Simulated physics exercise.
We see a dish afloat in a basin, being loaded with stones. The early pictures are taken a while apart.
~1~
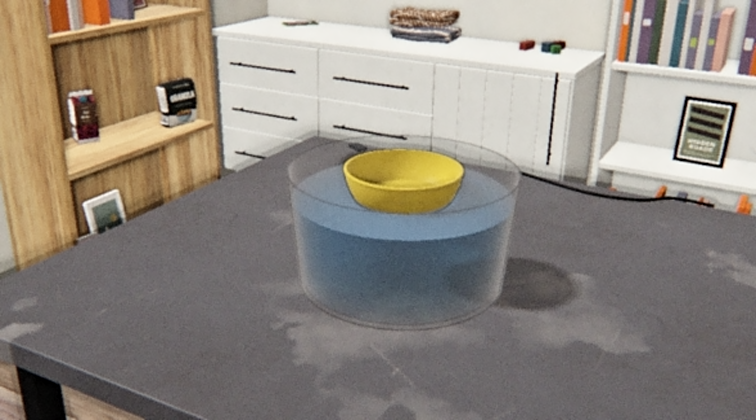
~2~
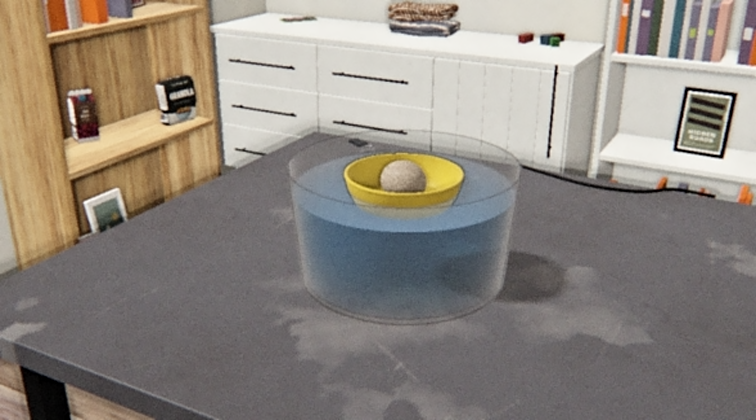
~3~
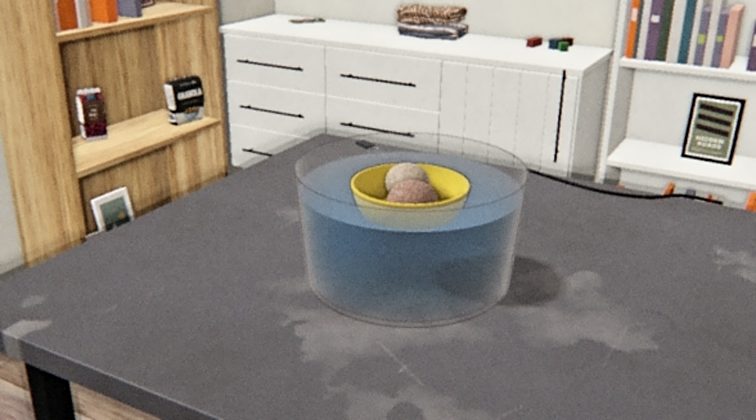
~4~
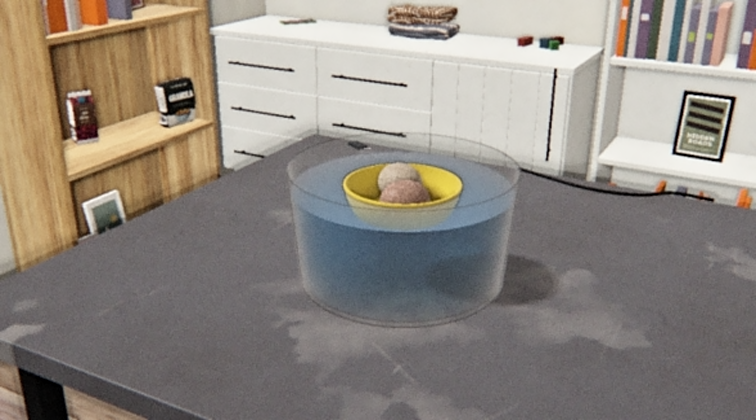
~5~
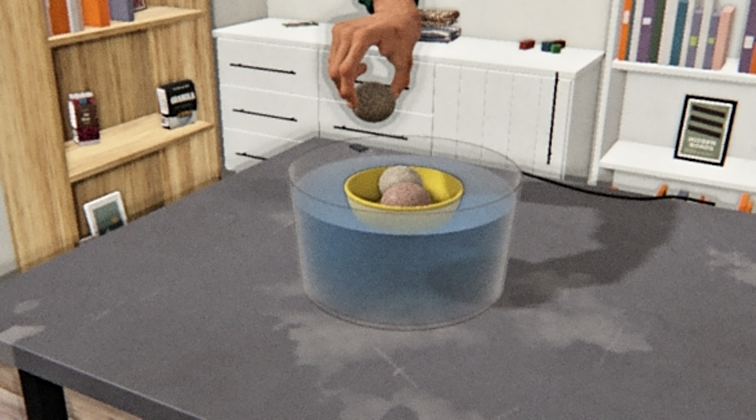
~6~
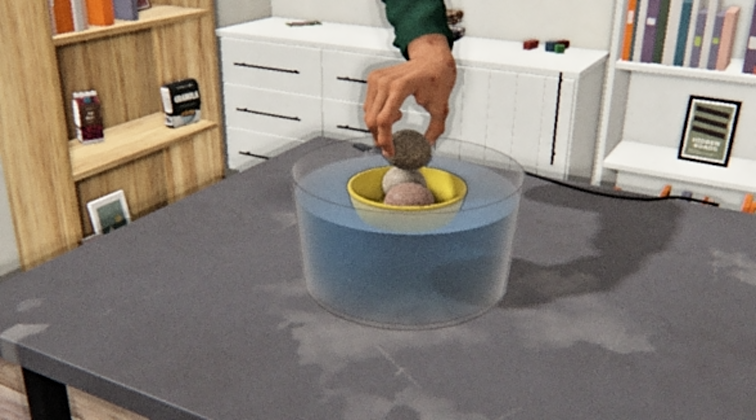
Yellow bowl floating in a clear basin of water, sinking lower as two stones are added, a hand lowering another above it.
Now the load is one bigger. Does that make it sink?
Yes, it sinks.
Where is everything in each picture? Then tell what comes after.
The first frame shows dish (404, 169) empty; most of its side above the surface.
The second frame shows dish (404, 173) with one aboard; about half of its side above the surface.
The third frame shows dish (410, 184) with two aboard; hardly any of its side above the surface.
The fourth frame shows dish (403, 184) with two aboard; hardly any of its side above the surface.
The fifth frame shows dish (404, 187) with two aboard; hardly any of its side above the surface; the next stone in the hand at (373, 102).
The sixth frame shows dish (407, 187) with two aboard; hardly any of its side above the surface; the next stone in the hand at (408, 150).
Shortly, the stone is in and the dish dips.
Then, water pours in over its edge.
At the finish, the dish lies on the bottom with its load.
